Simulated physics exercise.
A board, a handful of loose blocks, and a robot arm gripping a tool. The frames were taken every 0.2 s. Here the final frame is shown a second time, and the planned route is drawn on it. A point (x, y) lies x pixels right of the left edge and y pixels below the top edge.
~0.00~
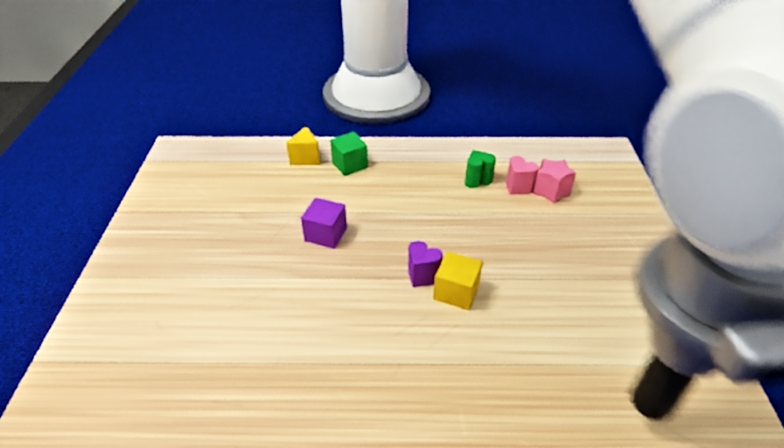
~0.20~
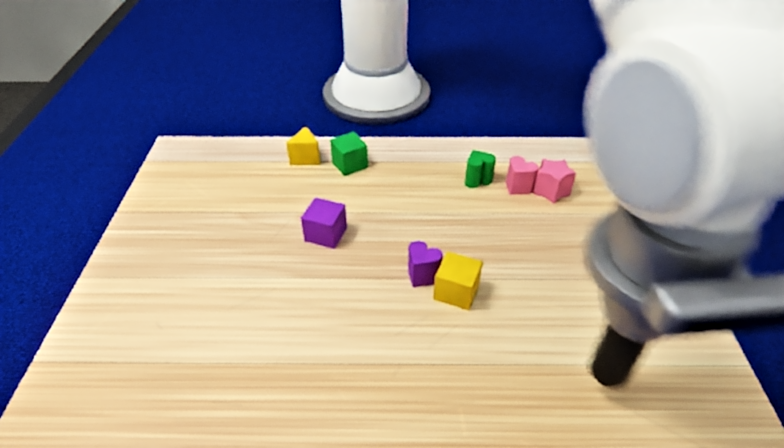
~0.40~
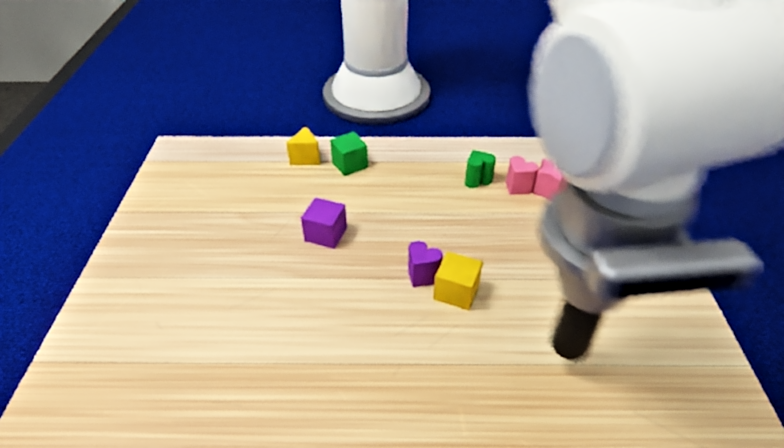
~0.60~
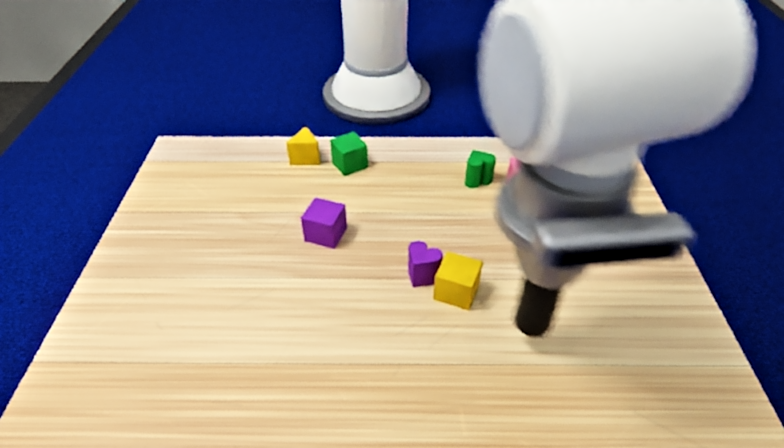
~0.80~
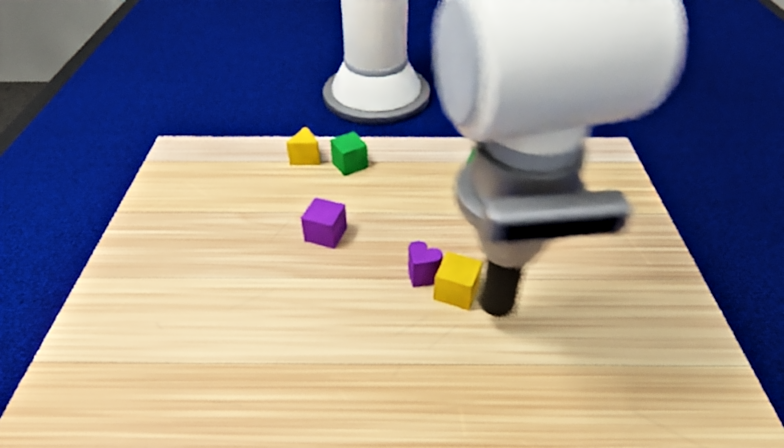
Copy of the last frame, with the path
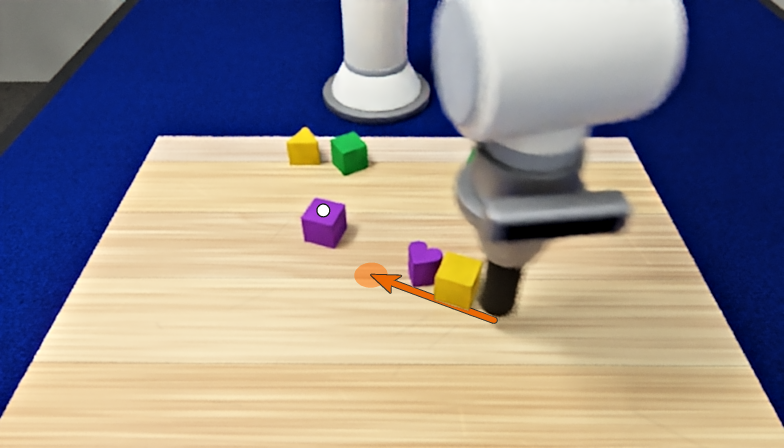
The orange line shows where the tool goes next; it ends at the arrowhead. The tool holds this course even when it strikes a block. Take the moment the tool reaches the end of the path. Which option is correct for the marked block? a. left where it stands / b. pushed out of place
I'll go with a - left where it stands.
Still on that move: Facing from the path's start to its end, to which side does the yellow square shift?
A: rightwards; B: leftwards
It's A.
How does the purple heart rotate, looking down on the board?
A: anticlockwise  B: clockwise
My answer is option A.
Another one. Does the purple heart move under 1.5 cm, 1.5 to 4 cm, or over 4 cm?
My answer is that it shifts over 4 cm.
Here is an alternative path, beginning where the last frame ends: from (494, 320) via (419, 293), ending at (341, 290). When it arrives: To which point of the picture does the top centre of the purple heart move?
(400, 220)
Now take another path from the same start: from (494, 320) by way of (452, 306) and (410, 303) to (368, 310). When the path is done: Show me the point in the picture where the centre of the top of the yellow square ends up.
Final place: (428, 251).
Drawn move, straight from (494, 320) to (371, 275); the dot is on the purple square.
What follows on the original path. One third of the way, tool (452, 287); purple heart (410, 237), turned 35° anticlockwise; yellow square (441, 254), turned 45° clockwise.
Two thirds of the way, tool (410, 272); purple heart (400, 220), turned 55° anticlockwise; yellow square (422, 241), turned 95° clockwise.
At the end, tool (370, 258); purple square still; purple heart (400, 221), turned 55° anticlockwise; yellow square (422, 241), turned 95° clockwise.
